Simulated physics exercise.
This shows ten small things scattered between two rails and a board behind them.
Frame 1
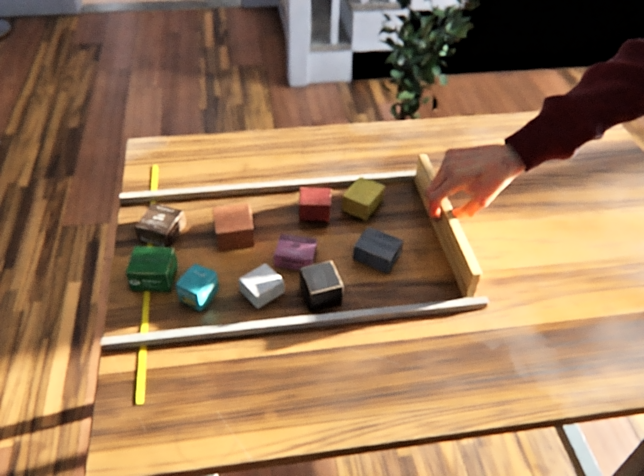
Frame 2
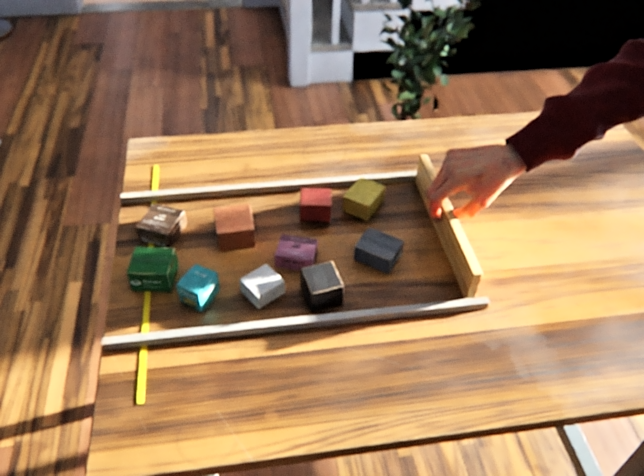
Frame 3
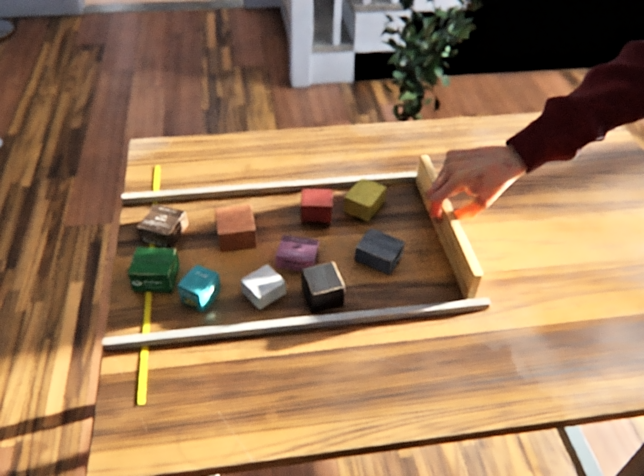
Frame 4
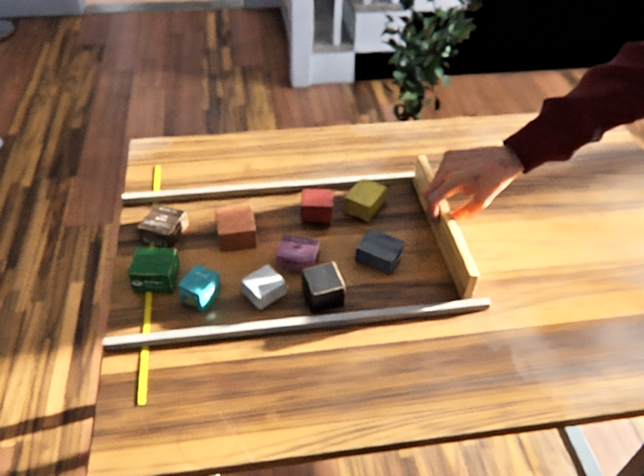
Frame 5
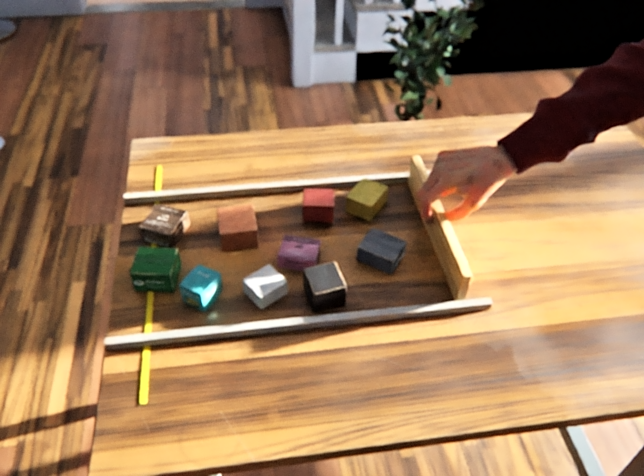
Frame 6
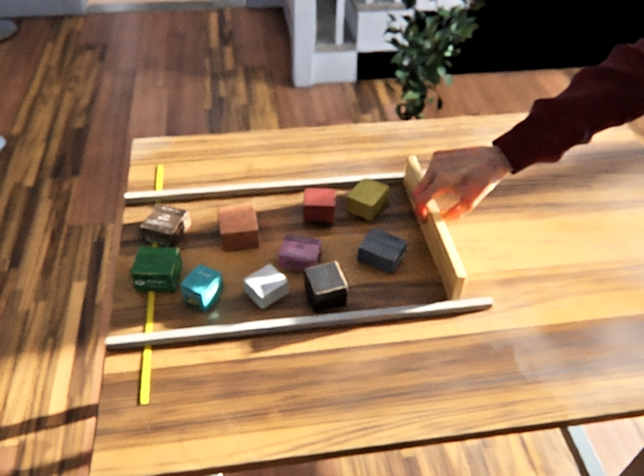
Wooden board sliding slightly left between two rails, pushed by a hand in a dark red sleeve, toward scattered colourful blocks.
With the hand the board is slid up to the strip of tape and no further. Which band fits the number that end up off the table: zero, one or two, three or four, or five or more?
Five or more spill over.
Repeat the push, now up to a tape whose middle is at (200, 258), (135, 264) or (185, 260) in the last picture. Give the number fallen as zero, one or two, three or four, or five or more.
In order: Just one or two, more than four, either three or four.
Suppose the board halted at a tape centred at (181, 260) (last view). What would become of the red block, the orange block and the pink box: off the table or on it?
First the red block, which stays on top, then the orange block, which leaves the top, and the pink box, which stays on top.
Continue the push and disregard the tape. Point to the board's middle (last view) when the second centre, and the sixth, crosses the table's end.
(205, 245) and (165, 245).
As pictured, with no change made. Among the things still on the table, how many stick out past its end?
Overhanging: 1.
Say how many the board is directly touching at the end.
3.
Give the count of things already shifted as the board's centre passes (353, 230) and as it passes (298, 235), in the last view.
One spot: 4. Other spot: 7.
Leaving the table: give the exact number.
Total: 7.
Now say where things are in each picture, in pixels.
The first frame shows green box (152, 269); brown box (161, 225); turquoise box (198, 287); board (444, 222); tape (149, 262).
The second frame shows brown box (162, 225); black block (322, 286).
The third frame shows turquoise box (200, 288); board (445, 223).
The fourth frame shows green box (155, 270); pink box (298, 254).
The fifth frame shows brown box (165, 225); white block (265, 286).
The sixth frame shows green box (157, 269); brown box (166, 225); turquoise box (202, 287); board (431, 224); tape (154, 262).
Soon after, none off yet; green box at rest near (157, 269); brown box at rest near (166, 225); turquoise box at rest near (202, 287).
After that, none off yet; green box at rest near (157, 269); brown box displaced a little near (151, 228); turquoise box displaced a little near (188, 285).
And then, one off so far; green box displaced about its own width near (118, 259); brown box on its way down near (116, 367); turquoise box displaced well along near (136, 280).
In the end, the number that fall off is five or more; gone, red block, pink box, white block, orange block, turquoise box, brown box and green box.
